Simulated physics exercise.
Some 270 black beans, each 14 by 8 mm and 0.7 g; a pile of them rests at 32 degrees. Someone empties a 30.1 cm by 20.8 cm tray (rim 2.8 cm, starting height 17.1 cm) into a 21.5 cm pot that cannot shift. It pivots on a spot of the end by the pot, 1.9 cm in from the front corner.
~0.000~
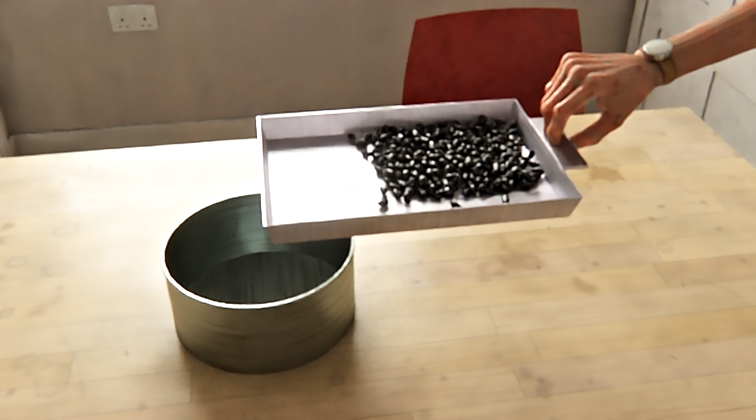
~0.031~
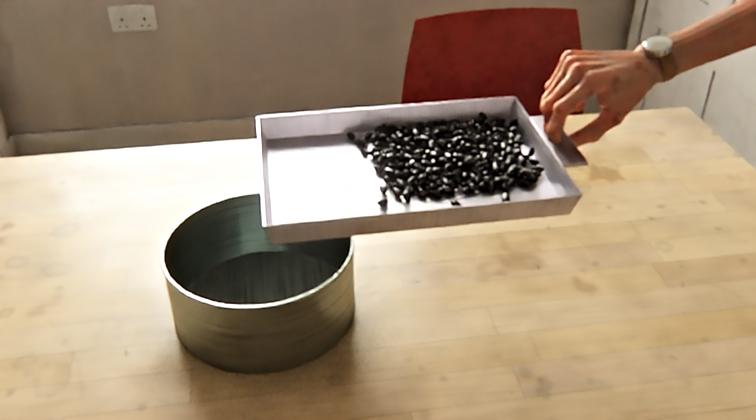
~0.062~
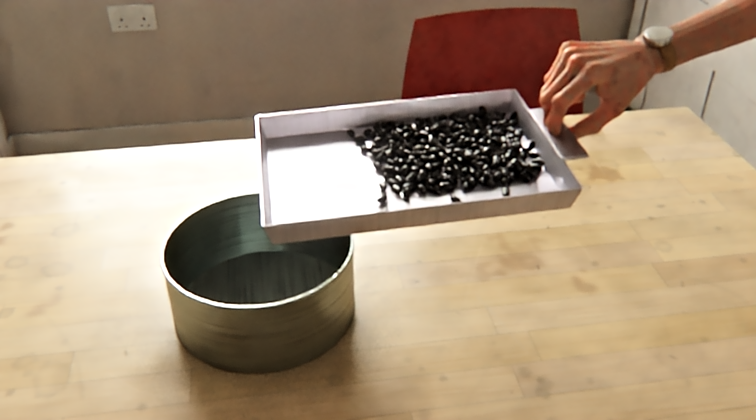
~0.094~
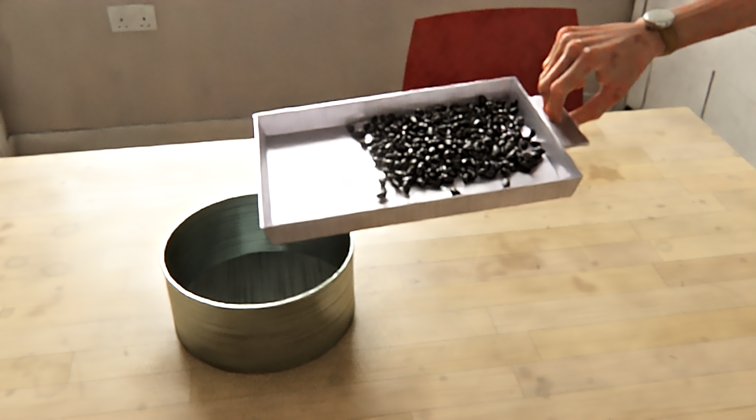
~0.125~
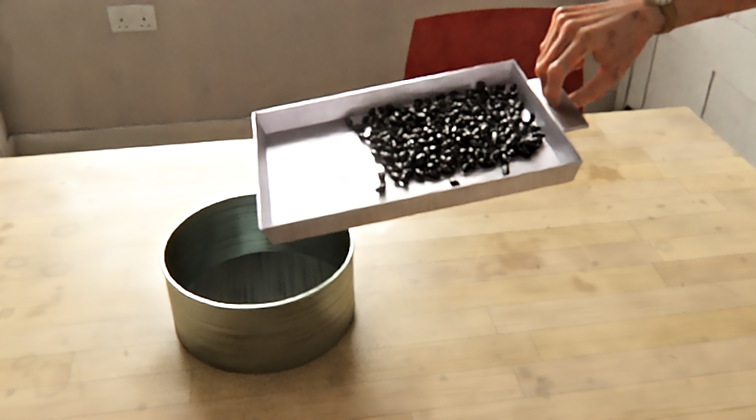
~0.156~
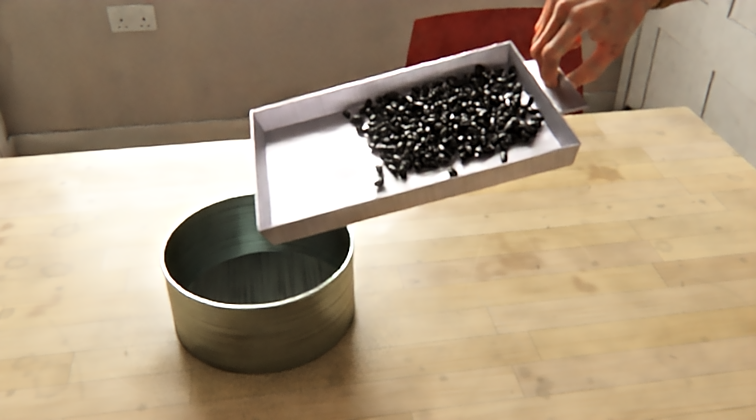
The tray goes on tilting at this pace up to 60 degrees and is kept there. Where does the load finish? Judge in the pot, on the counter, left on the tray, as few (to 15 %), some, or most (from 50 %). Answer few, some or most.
In the pot: Some; on the counter: Some; left on the tray: Some.
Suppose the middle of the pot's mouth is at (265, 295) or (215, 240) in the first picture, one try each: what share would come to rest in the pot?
Some 45 and 25 per cent.
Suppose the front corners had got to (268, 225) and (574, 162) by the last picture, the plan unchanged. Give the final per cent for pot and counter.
Pot 0, counter 70.
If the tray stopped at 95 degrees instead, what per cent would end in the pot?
It would be near 30 per cent.
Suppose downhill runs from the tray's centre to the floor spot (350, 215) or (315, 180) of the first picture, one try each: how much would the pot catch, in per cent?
Some 0 and 40 per cent.
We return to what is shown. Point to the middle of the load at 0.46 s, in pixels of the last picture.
Near (345, 64).
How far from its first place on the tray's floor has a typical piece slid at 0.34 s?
Roughly 1 cm.
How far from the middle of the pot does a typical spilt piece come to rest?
Some 24 cm.
After 0.34 s, tilt 38 degrees; the tray holds 100 %, the pot 0 %.
After 0.46 s, tilt 54 degrees; the tray holds 100 %, the pot 0 %.
After 0.72 s, tilt 60 degrees; the tray holds 55 %, the pot 0 %.
At rest (2.1 s), pot 25 %, counter 40 %, tray 40 %.
